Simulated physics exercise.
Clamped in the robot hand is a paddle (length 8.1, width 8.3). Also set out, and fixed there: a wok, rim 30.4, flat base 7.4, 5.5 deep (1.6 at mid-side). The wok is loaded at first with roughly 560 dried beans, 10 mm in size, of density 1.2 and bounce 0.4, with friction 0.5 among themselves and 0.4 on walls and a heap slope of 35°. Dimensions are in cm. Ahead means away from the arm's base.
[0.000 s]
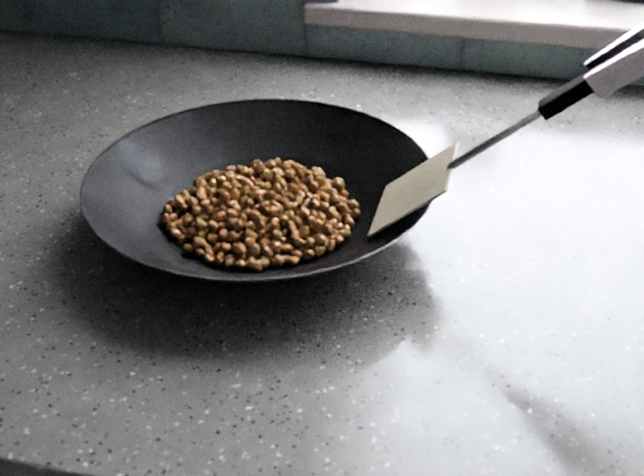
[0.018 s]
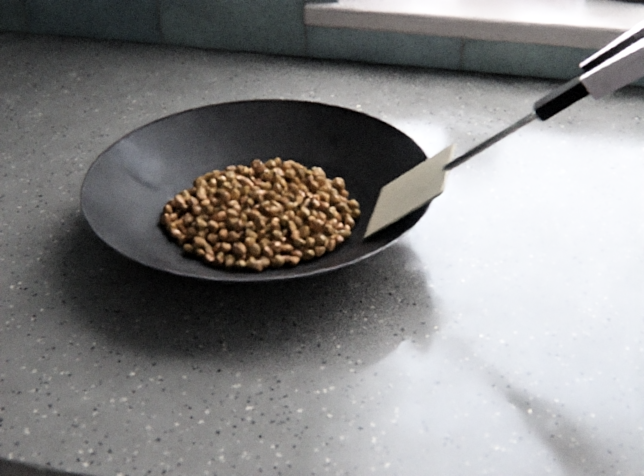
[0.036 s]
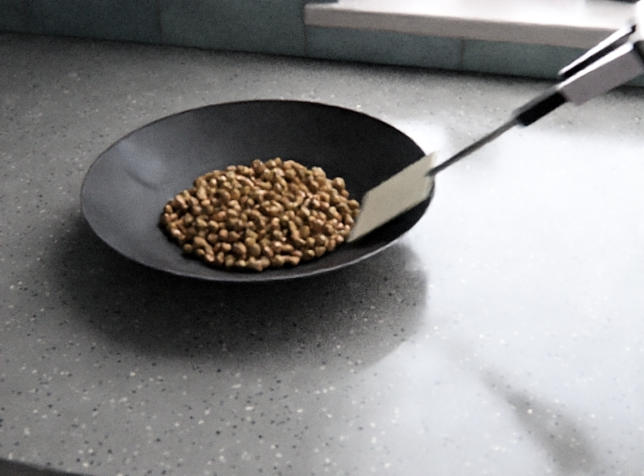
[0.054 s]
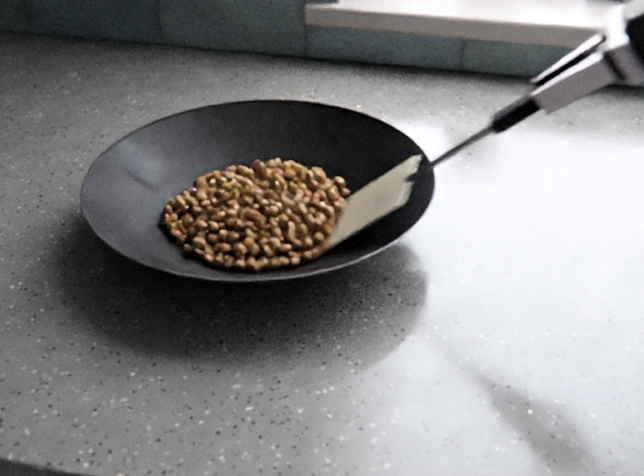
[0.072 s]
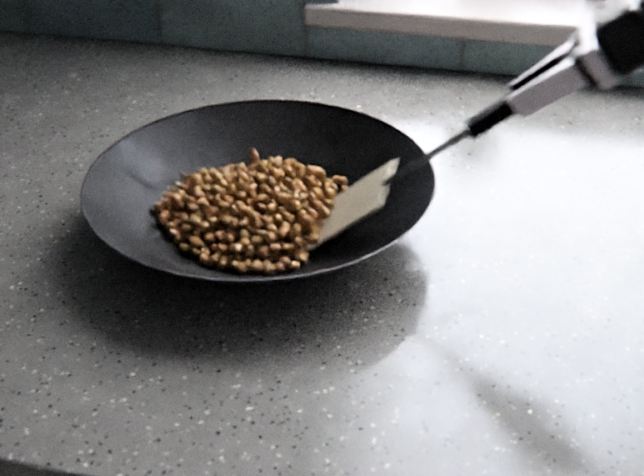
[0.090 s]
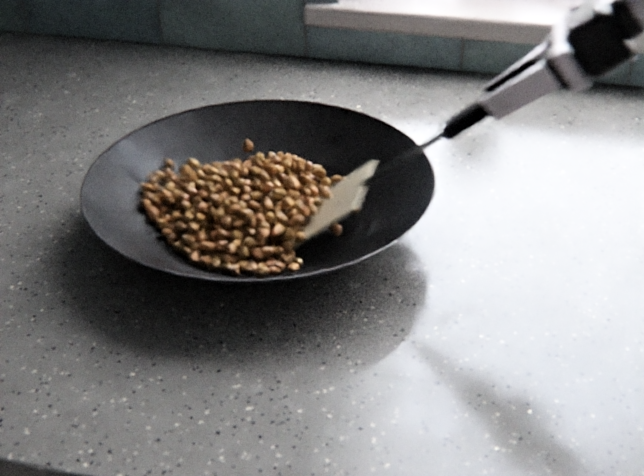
Robot arm lowering a pale paddle into a dark wok on a speckled counter, then pushing the brown beans leftward.
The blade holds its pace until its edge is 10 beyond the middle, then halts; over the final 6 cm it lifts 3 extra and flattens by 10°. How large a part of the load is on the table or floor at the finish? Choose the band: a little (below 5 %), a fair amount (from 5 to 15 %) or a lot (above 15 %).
It is a lot, above 15 %.
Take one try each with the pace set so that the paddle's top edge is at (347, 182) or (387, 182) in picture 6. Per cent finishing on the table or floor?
Respectively, around 40 and 25 per cent.
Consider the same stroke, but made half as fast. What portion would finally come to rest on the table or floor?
Then around 10 percent would finish on the table or floor.
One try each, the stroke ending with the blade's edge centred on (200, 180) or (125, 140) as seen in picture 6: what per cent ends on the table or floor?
Try 1: Approx. 5 %; try 2: Approx. 50 %.
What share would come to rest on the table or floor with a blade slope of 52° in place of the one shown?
Then roughly 35 percent.
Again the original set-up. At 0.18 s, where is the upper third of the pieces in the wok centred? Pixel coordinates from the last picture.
I'd put it somewhere near (171, 177).
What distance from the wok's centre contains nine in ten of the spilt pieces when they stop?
Radial distance: Approx. 45 cm.
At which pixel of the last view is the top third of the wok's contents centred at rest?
About (162, 205).
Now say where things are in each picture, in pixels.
The first picture shows paddle top edge at (453, 165), sloping 41°; upper third of the load around (266, 204), from x 165 to 355, top at y 165; 561 in the wok.
The second picture shows paddle top edge at (449, 167), sloping 41°; upper third of the load around (266, 204), from x 165 to 355, top at y 165.
The third picture shows paddle top edge at (432, 173), sloping 41°; upper third of the load around (266, 204), from x 165 to 355, top at y 165.
The fourth picture shows paddle top edge at (410, 179), sloping 41°; upper third of the load around (266, 203), from x 165 to 350, top at y 165.
The fifth picture shows paddle top edge at (388, 182), sloping 41°; upper third of the load around (261, 199), from x 160 to 355, top at y 155.
The sixth picture shows paddle top edge at (366, 183), sloping 41°; upper third of the load around (247, 194), from x 145 to 355, top at y 145; 561 in the wok.
By 0.13 s, sloping 41°, highest piece 6 above the table; 561 in the wok.
By 0.18 s, sloping 38°, highest piece 7 above the table; 555 in the wok, 6 on the blade or in flight.
By 0.40 s, sloping 31°, highest piece 11 above the table; 369 in the wok, 120 on the table or floor, 72 on the blade or in flight.
By 1.45 s, sloping 31°, highest piece 5 above the table; 368 in the wok, 193 on the table or floor.
Final count, 368 in the wok, 193 on the table or floor. That is 34 % on the table or floor.
